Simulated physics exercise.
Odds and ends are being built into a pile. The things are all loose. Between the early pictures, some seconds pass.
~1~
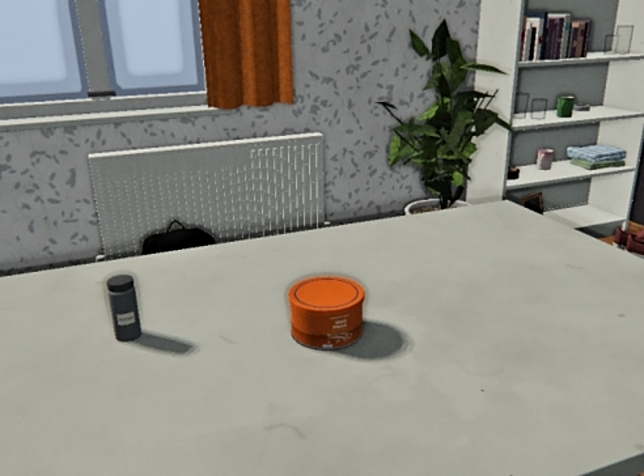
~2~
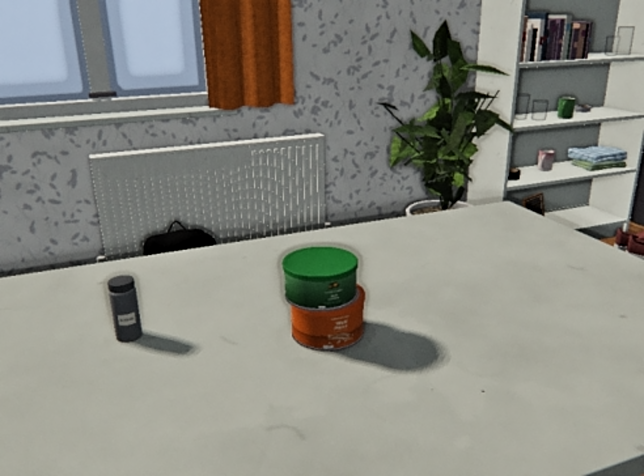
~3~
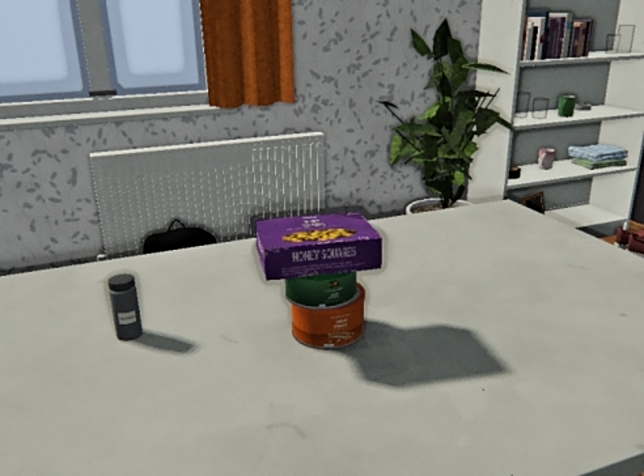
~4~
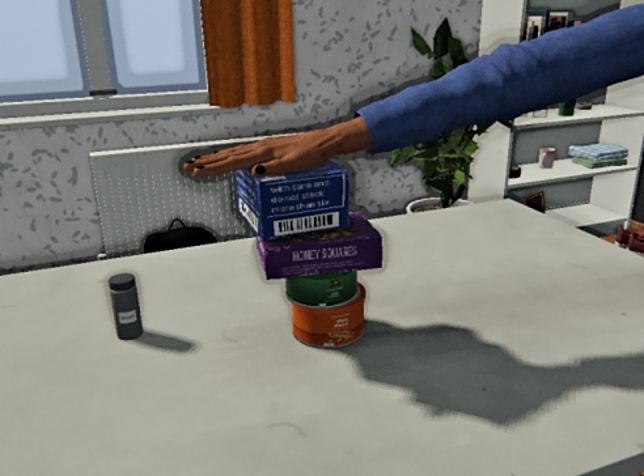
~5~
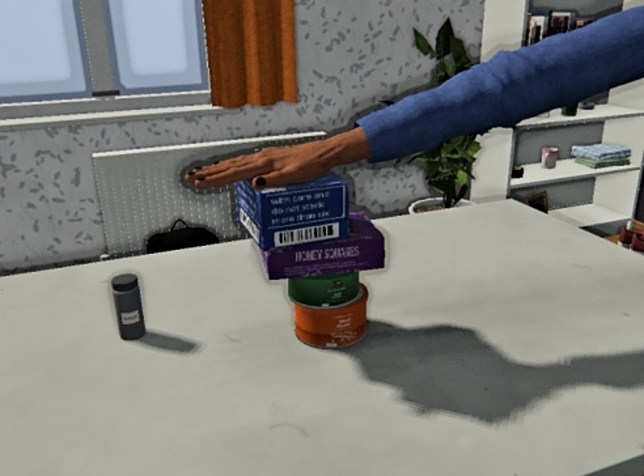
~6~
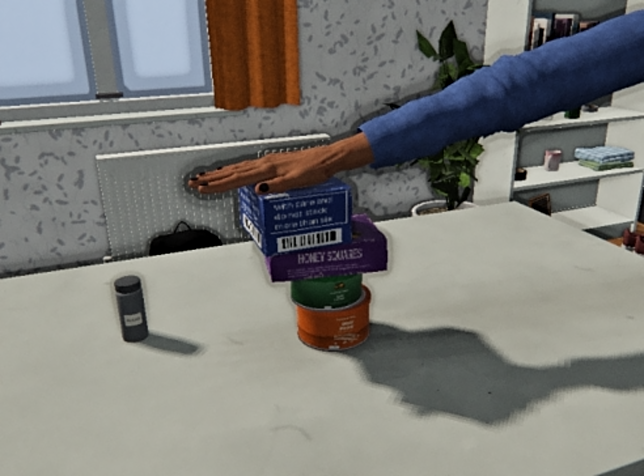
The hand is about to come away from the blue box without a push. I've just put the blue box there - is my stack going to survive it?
Yes, your stack survives.
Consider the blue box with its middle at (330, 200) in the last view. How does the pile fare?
Next, the heap stays put.
Then, 0.80 s after the last picture, nothing has stirred.
Then, 1.90 s after the last picture, blue box resting near (293, 207).
At rest, all 5 in place. Seen from the same camera at the end, blue box near (293, 207). The pile stays up.
